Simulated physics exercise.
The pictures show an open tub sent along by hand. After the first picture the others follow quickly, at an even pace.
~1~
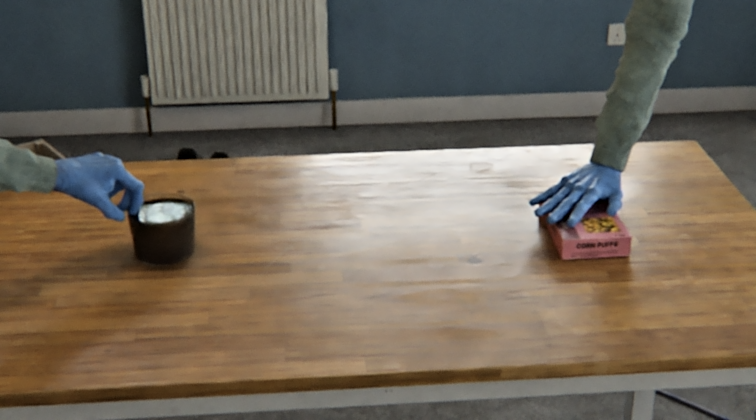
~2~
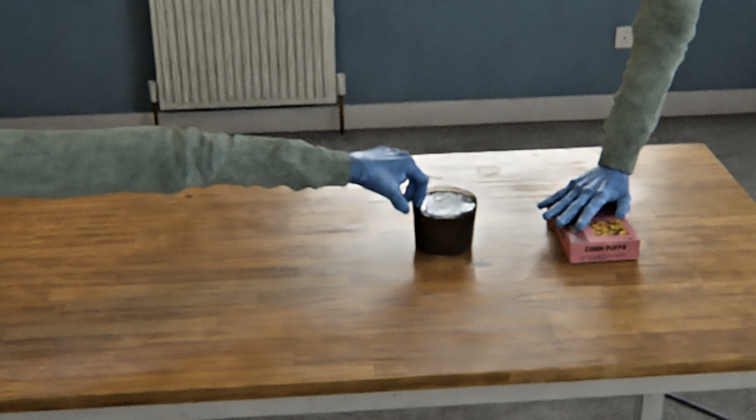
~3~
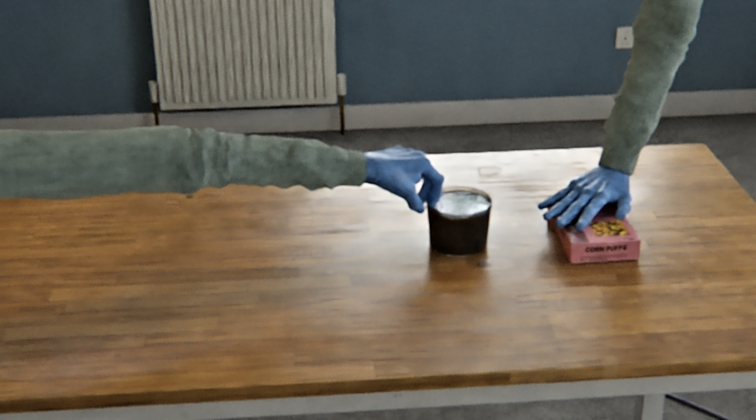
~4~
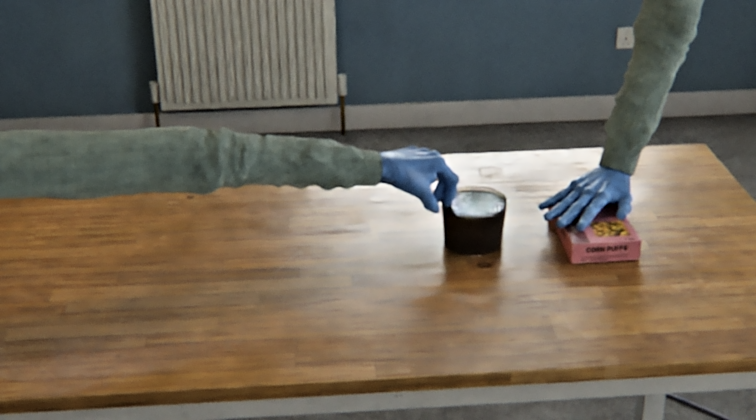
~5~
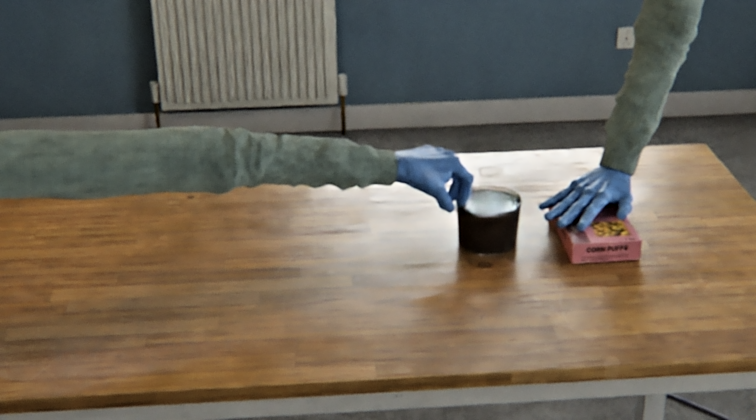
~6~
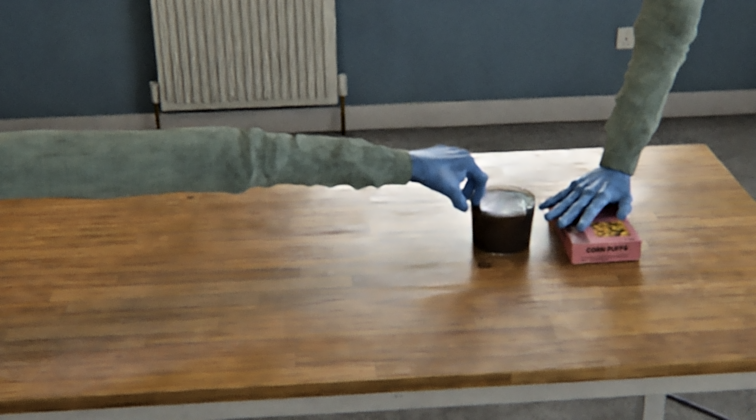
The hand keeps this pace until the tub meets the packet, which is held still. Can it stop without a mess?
It loses some.
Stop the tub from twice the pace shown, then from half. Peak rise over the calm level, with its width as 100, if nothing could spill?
Roughly 50 per cent, then 10 per cent.
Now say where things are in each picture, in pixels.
In the first frame, at rest; tub (163, 229) nearly full; packet (583, 223).
In the second frame, under way; tub nearly full, surface at (444, 205).
In the third frame, 15 px further; tub (459, 221) nearly full.
In the fourth frame, 15 px further; tub nearly full, surface at (474, 204).
In the fifth frame, 15 px further; tub (488, 220) nearly full.
In the sixth frame, 15 px further; tub nearly full, surface at (503, 203); packet (593, 227).
Next, the tub meets the packet.
After that, the grape juice surges up the wall; it has slopped over.
Finally, the tub stands at the packet; it has slopped over.
